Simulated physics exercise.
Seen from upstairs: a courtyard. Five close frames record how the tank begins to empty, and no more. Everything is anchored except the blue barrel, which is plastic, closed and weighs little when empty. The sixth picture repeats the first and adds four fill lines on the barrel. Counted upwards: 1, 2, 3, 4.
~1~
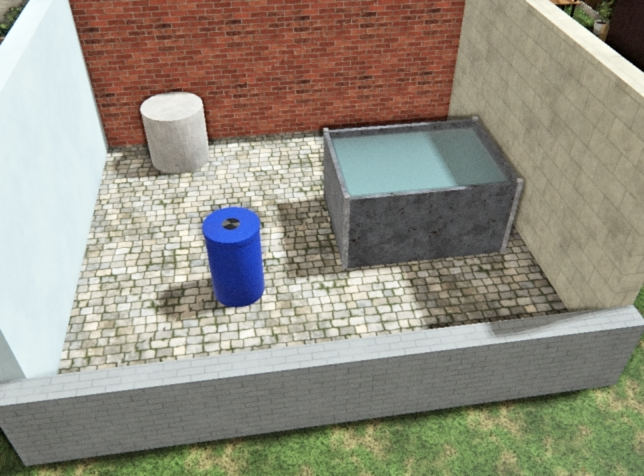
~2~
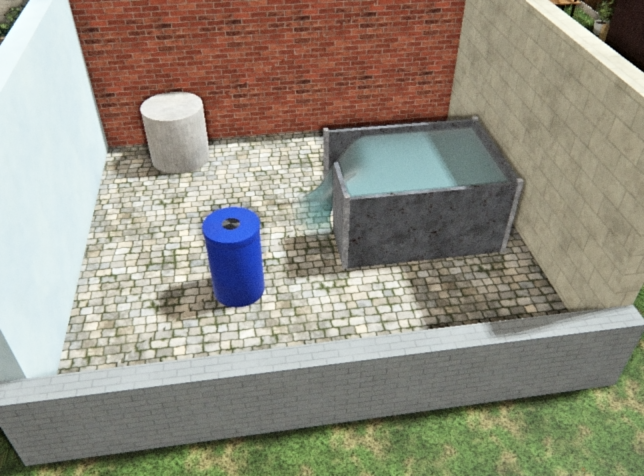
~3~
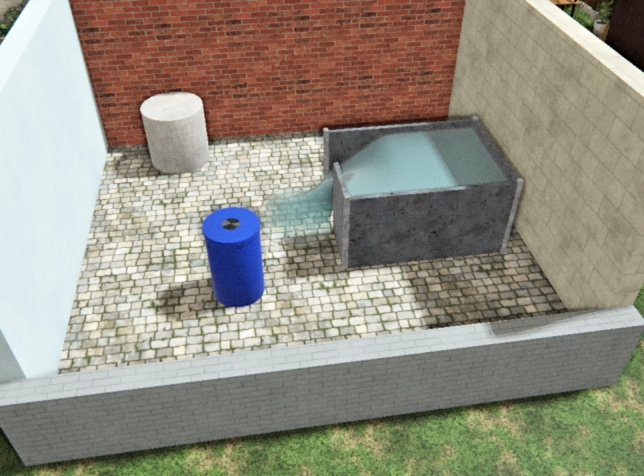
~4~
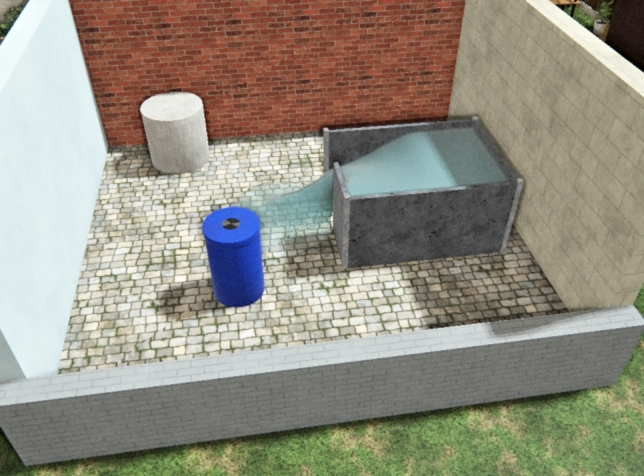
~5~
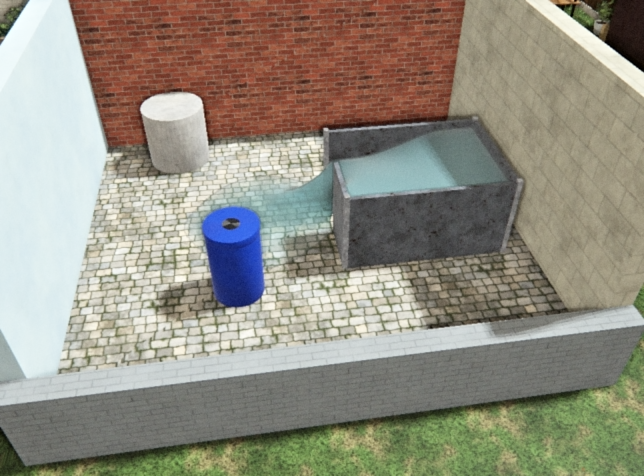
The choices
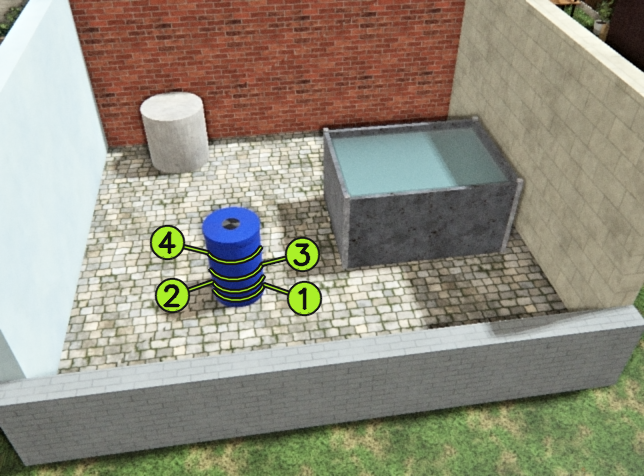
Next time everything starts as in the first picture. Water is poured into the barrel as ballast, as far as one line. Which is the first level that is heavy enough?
It is 1.
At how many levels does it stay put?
All of the four.
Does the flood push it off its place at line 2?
No, that is safe.
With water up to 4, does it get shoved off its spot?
No, that is safe.
In lime, 1 at (240, 299); 2 at (238, 291); 3 at (237, 279); 4 at (235, 262); from the bottom up 1, 2, 3, 4.
With 1, it does not move.
With 2, it does not move.
With 3, it does not move.
With 4, it does not move.
